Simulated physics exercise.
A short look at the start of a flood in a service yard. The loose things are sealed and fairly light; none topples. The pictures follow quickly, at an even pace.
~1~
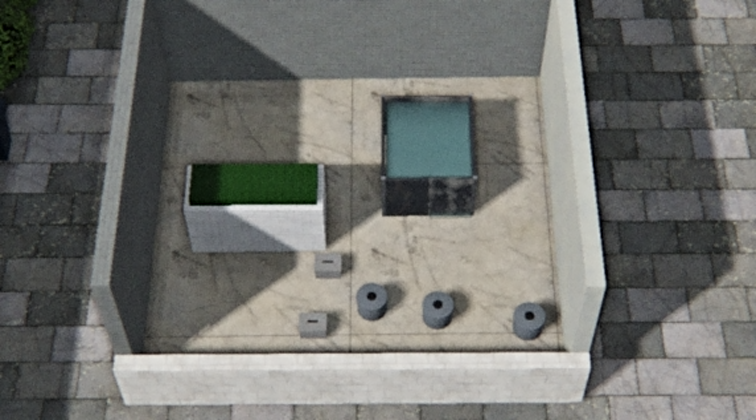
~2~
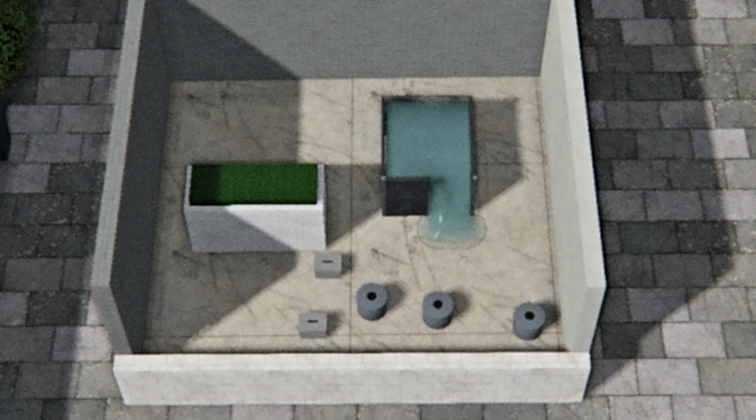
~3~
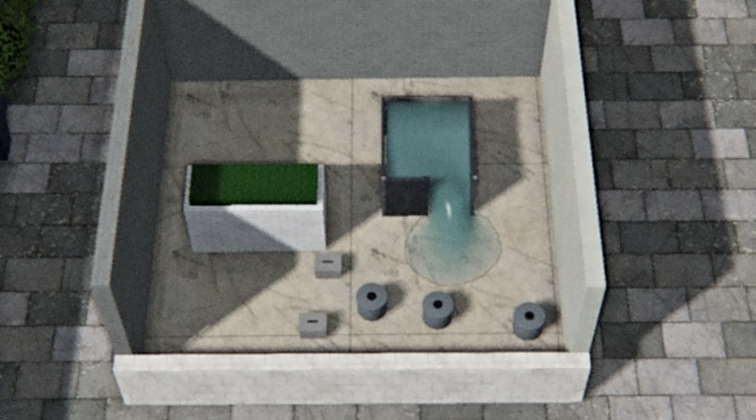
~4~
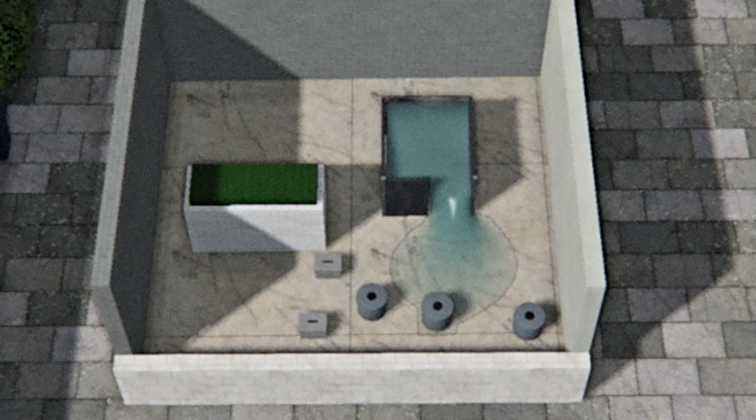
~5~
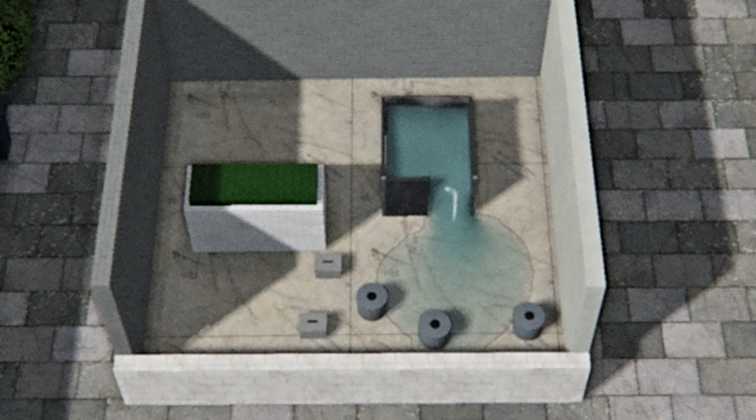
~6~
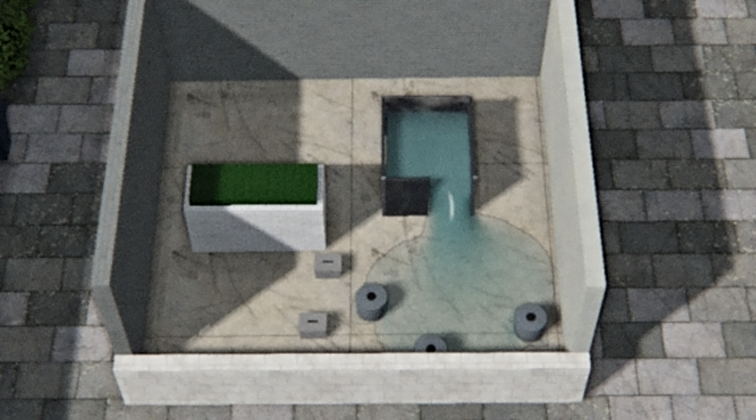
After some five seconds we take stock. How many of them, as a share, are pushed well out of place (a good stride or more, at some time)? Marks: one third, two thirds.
Share: Two thirds or above.
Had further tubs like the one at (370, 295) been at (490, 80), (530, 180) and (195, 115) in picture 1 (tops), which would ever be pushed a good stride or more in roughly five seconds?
As listed: No, swept aside, never so far.
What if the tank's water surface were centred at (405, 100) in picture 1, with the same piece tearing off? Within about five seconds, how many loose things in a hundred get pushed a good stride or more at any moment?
Close to 80 %.
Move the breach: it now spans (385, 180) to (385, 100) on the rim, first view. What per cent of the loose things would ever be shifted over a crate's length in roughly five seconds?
Roughly 80 per cent.
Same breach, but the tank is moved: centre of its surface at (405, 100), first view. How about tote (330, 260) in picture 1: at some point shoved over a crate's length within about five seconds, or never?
For that one: Never so far.
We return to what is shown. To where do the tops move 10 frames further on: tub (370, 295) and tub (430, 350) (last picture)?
Around (325, 336) and (355, 345).
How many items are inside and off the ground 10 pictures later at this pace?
I count 3.
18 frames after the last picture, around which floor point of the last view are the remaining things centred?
Roughly at (316, 320).
A moment on, 2 of 5 are well off their spots; 2 afloat.
Next, 2 of 5 are well off their spots; 3 afloat.
Later, 3 of 5 are well off their spots; 3 afloat.
In the end, 4 of 5 are well off their spots, and 4 have been at some point; 3 afloat.
